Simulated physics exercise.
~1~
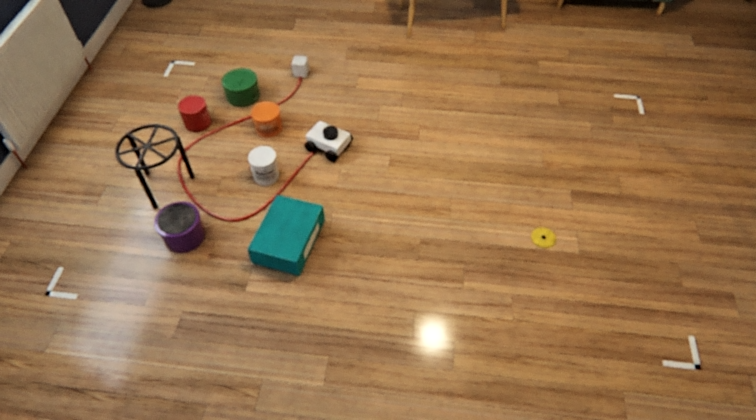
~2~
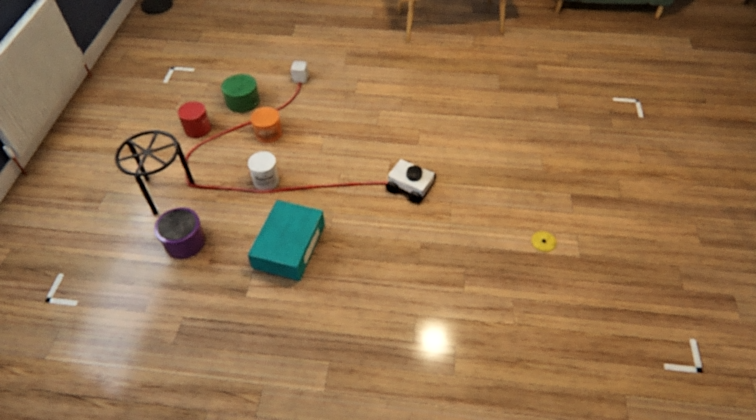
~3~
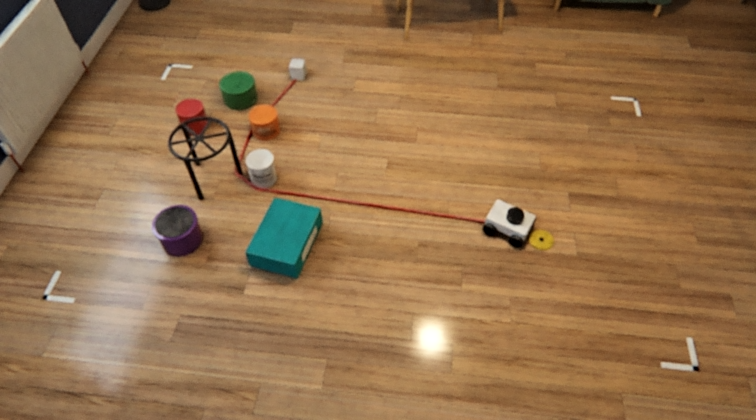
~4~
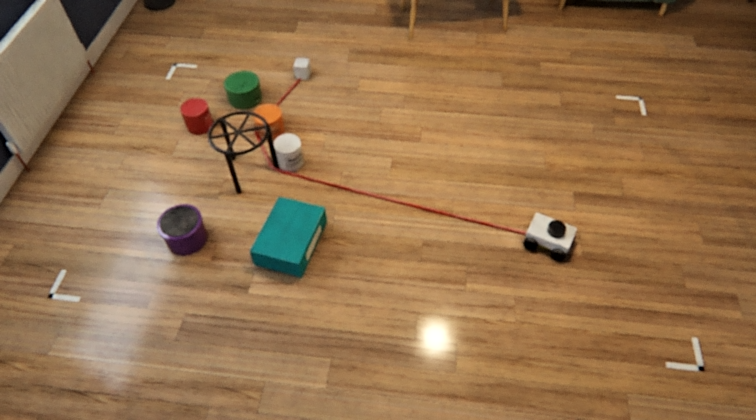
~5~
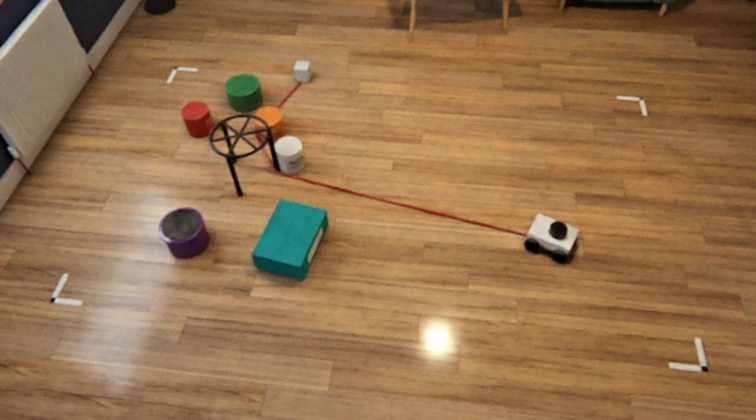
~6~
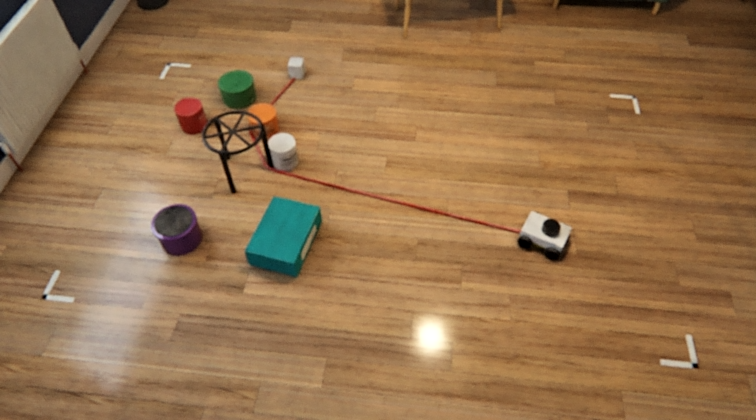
A small white cart trailing a red cord rolled right across a wooden floor to a yellow mark, and the tightening cord dragged a black stool right, then nudged a white tub, before everything stopped with the cord still attached to the small pale block.
